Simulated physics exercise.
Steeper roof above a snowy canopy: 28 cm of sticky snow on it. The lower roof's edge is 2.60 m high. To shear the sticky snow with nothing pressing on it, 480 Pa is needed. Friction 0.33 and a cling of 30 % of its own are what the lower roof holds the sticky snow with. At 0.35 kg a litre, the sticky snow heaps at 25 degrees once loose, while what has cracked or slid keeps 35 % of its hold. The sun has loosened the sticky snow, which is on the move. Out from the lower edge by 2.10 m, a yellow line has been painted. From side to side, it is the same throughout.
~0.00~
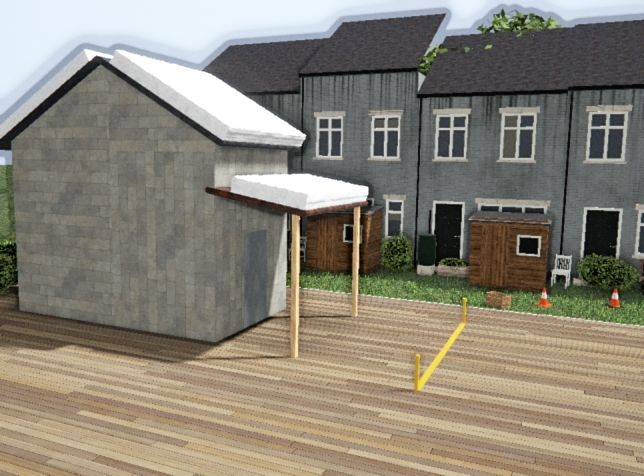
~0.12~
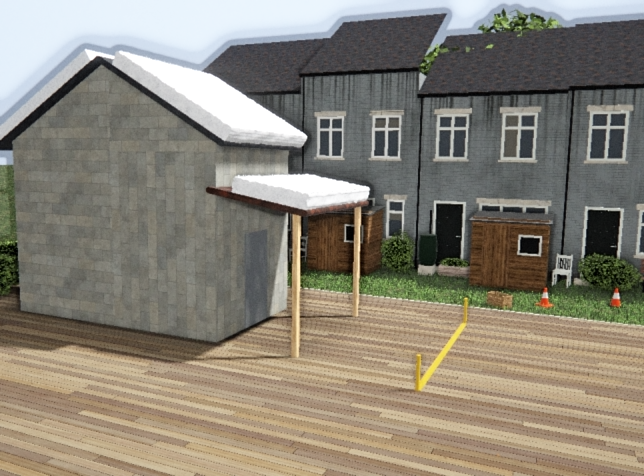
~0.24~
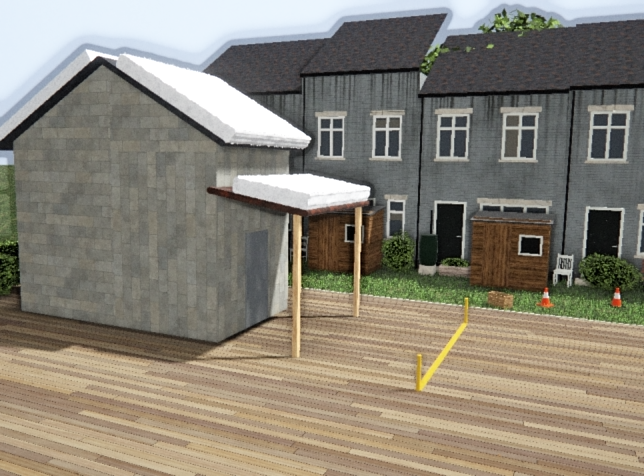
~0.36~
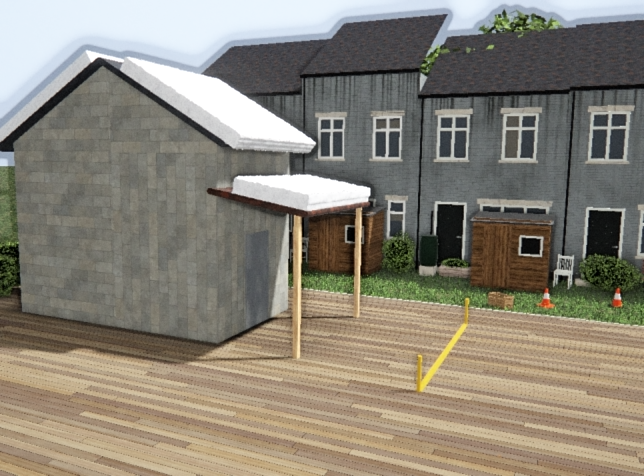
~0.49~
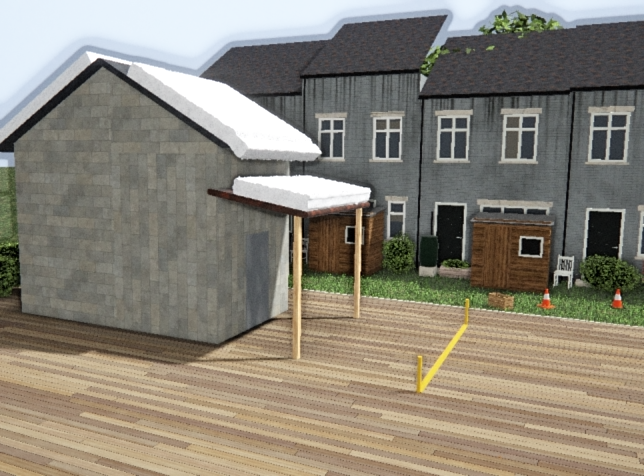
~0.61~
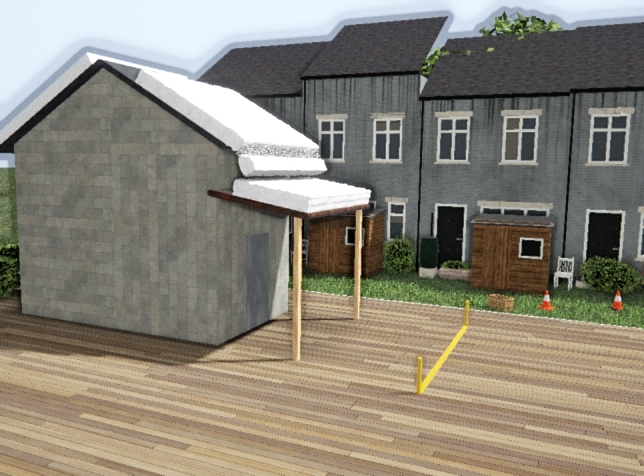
Beside a stone-walled building on a wooden deck, facing grey terraced houses, thick snow on the steeper roof slides slowly down to the right, pushing out past the roof's edge and cracking above the snow-covered canopy.
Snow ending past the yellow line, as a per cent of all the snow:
Roughly 29 %.
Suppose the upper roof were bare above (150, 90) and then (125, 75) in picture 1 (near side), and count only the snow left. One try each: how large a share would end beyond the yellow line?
First try roughly 8 %, second roughly 20 %.
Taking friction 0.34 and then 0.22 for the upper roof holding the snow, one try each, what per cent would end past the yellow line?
I'd say 12 %, followed by 20 %.
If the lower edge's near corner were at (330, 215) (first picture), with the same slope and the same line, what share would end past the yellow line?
I'd put it at around 25 percent.
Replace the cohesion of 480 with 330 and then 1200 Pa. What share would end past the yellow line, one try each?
Going in order, it's 35 % and then 6 %.
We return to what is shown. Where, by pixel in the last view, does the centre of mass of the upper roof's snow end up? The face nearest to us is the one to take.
The middle sits at about (399, 337).
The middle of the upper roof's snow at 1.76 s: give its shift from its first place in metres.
I'd reckon close to 3.8 m.
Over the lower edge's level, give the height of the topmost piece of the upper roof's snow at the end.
0.6 m, give or take.
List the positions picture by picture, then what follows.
The first picture shows leading edge of the sticky snow at (225, 135).
The second picture shows leading edge of the sticky snow at (227, 136), its middle shifted 2.6 cm.
The third picture shows leading edge of the sticky snow at (231, 138), its middle shifted 10 cm, 3 % of it past the upper edge, in one piece.
The fourth picture shows leading edge of the sticky snow at (236, 131), its middle shifted 23 cm, 8 % of it past the upper edge, in one piece.
The fifth picture shows leading edge of the sticky snow at (244, 144), its middle shifted 41 cm, 14 % of it past the upper edge, cracking.
The sixth picture shows leading edge of the sticky snow at (252, 161), its middle shifted 65 cm, 22 % of it past the upper edge, cracking.
After 1.13 s, none is below the lower edge and 0 % is past the line.
After 1.76 s, 33 % is below the lower edge and 0 % is past the line.
After 2.38 s, 68 % is below the lower edge and 23 % is past the line.
After 3.00 s, 72 % is below the lower edge and 29 % is past the line.
After 3.40 s, at the end, 72 % is below the lower edge and 29 % is past the line.
